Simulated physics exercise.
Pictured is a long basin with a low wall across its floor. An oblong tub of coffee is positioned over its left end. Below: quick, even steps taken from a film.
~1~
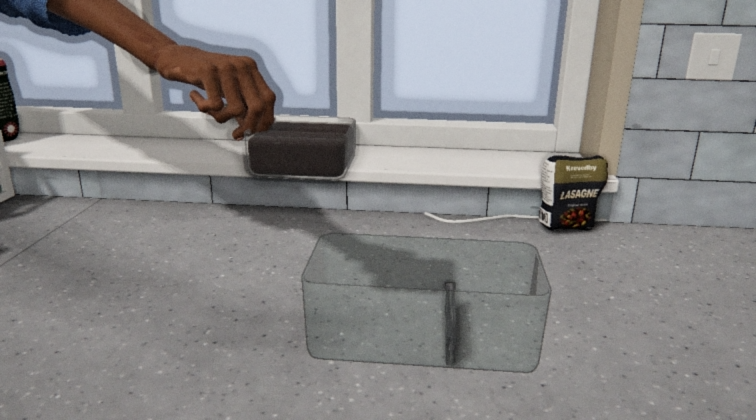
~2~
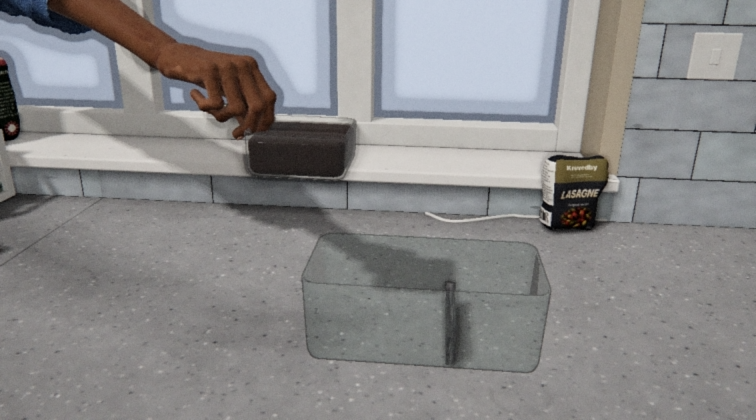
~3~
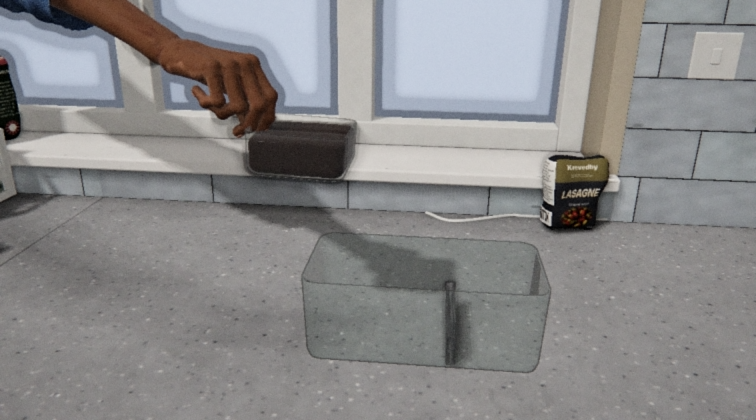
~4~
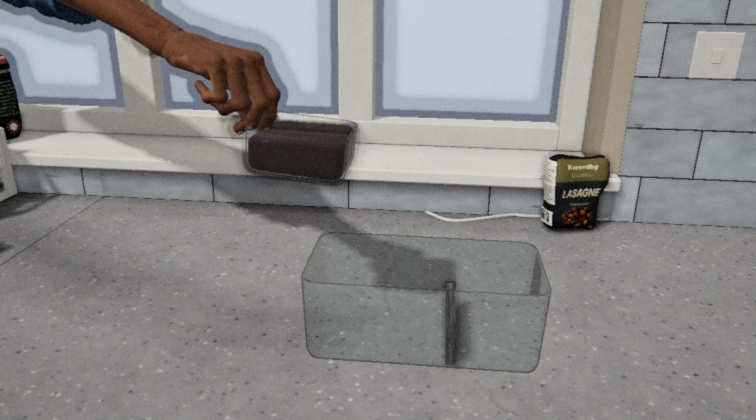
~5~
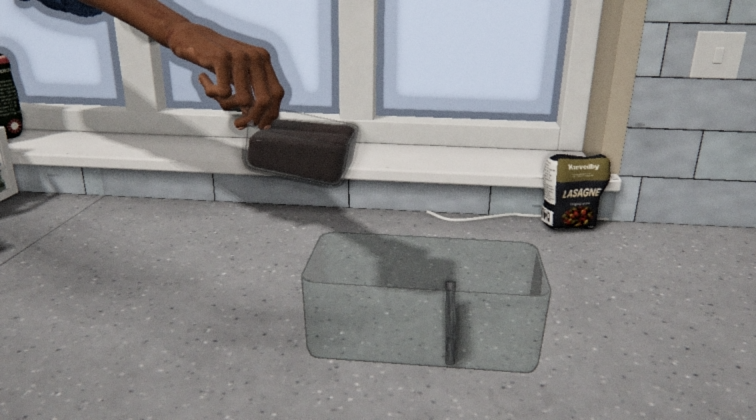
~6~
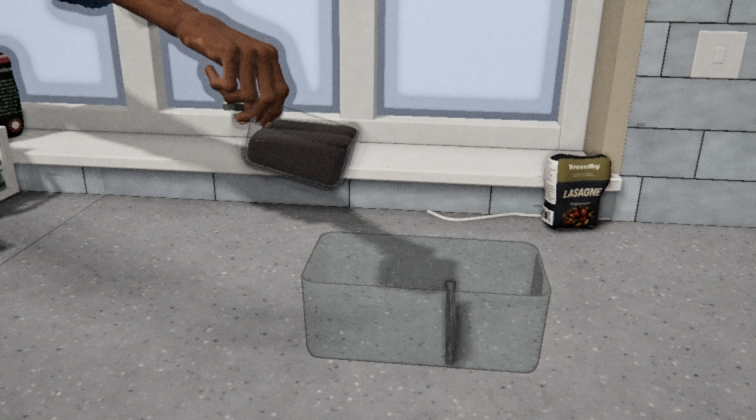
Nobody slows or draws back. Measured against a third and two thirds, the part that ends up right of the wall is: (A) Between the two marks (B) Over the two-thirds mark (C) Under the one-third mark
Under the one-third mark (C).
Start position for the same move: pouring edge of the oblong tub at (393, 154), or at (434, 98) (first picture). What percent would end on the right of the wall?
20 % and 75 %.
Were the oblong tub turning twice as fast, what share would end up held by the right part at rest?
About 10 per cent.
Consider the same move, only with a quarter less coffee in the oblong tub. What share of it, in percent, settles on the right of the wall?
Roughly 5 in a hundred.
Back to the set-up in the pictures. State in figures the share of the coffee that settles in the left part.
About 90 percent.
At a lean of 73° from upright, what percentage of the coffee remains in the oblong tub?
Remaining fraction: Approx. 25 %.
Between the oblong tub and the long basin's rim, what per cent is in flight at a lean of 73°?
Estimated: 45 per cent or thereabouts.
A moment on, the tilt is 73° and 26 per cent is still to pour, 31 is left of the wall and 0 right of it.
Next, the tilt is 107° and 3 per cent is still to pour, 84 is left of the wall and 6 right of it.
Then the tilt is 113° and 0 per cent is still to pour, 92 is left of the wall and 7 right of it.
Later the tilt is 113° and 0 per cent is still to pour, 92 is left of the wall and 7 right of it.
At rest 92 per cent lies left of the wall, 7 right of it and 1 outside.
